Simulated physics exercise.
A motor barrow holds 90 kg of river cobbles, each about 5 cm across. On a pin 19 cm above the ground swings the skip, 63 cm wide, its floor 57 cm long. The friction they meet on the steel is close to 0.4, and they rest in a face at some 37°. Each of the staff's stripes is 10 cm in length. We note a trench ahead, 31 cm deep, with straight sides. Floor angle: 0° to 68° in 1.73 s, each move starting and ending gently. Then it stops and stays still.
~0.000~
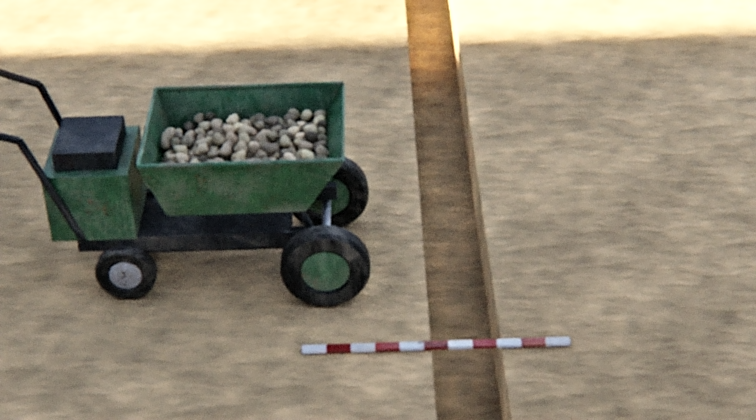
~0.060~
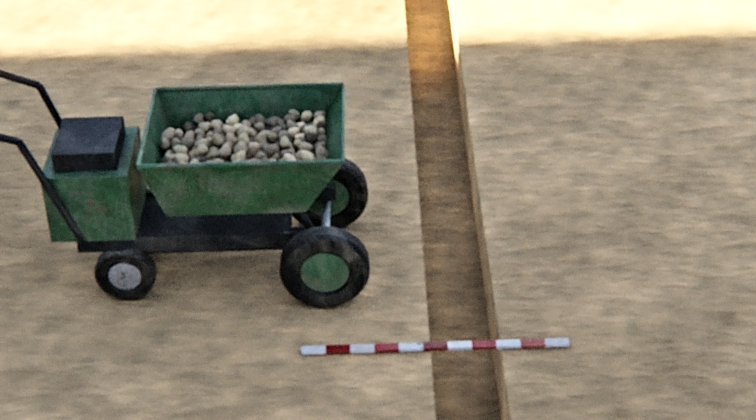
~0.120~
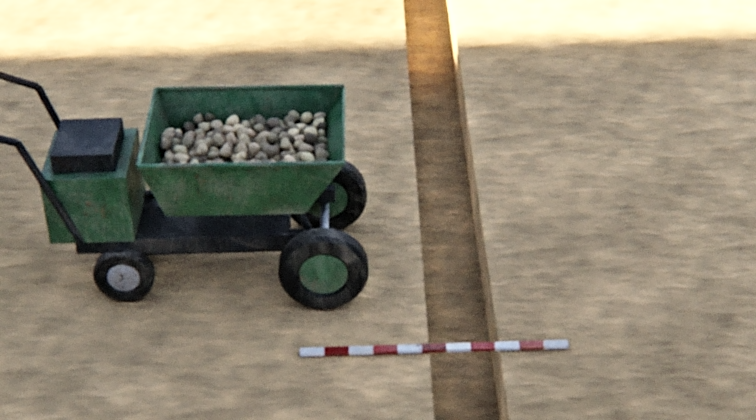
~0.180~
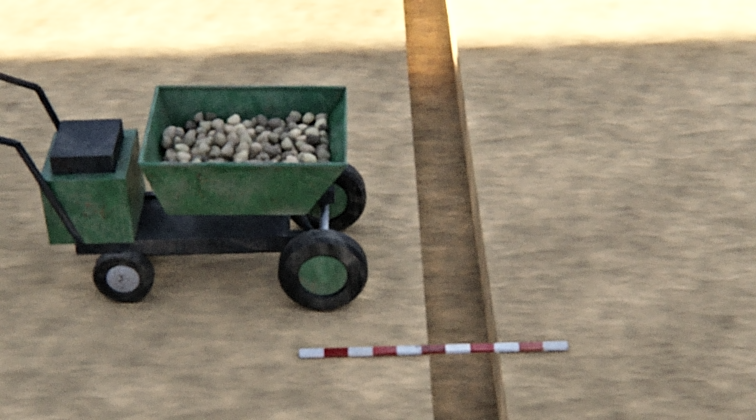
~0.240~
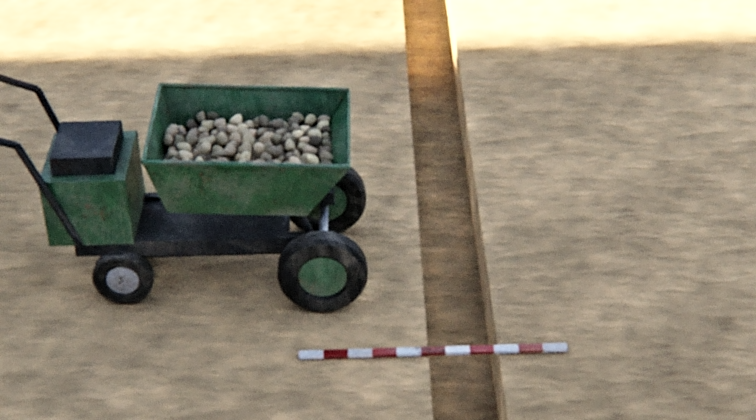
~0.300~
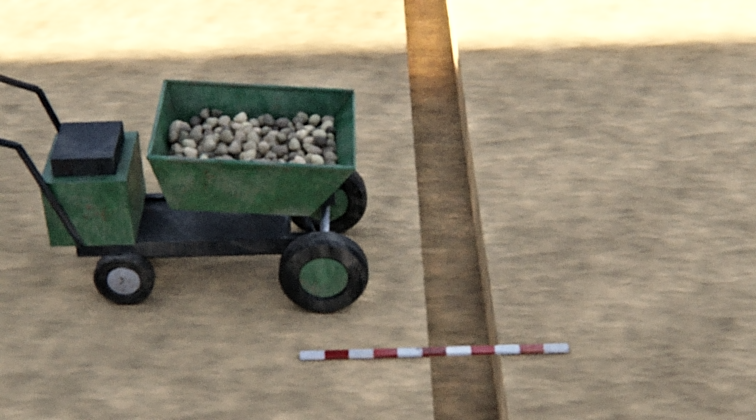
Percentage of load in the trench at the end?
54 per cent.
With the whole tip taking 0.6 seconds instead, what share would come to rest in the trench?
Around 35 per cent would end in the trench.
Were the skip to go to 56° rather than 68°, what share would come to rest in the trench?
It would be close to 20 percent.
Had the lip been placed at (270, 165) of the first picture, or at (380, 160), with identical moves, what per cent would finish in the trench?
Around 60 and then 25 percent.
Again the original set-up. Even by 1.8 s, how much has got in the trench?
By that point it's something like 15 in a hundred.
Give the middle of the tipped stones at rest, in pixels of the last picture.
The tipped stones centre close to (475, 302).
After 1.3 s the floor is at 57°; 100 % in the skip; the foremost stones are at (434, 189).
After 1.8 s the floor is at 68°; 70 % in the skip, 16 % in the trench, 14 % past the trench; the foremost stones are at (536, 278).
After 2.2 s the floor is at 68°; 44 % in the skip, 27 % in the trench, 29 % past the trench; the foremost stones are at (599, 275).
After 4.1 s the floor is at 68°; 15 % in the skip, 54 % in the trench, 31 % past the trench; the foremost stones are at (634, 275).
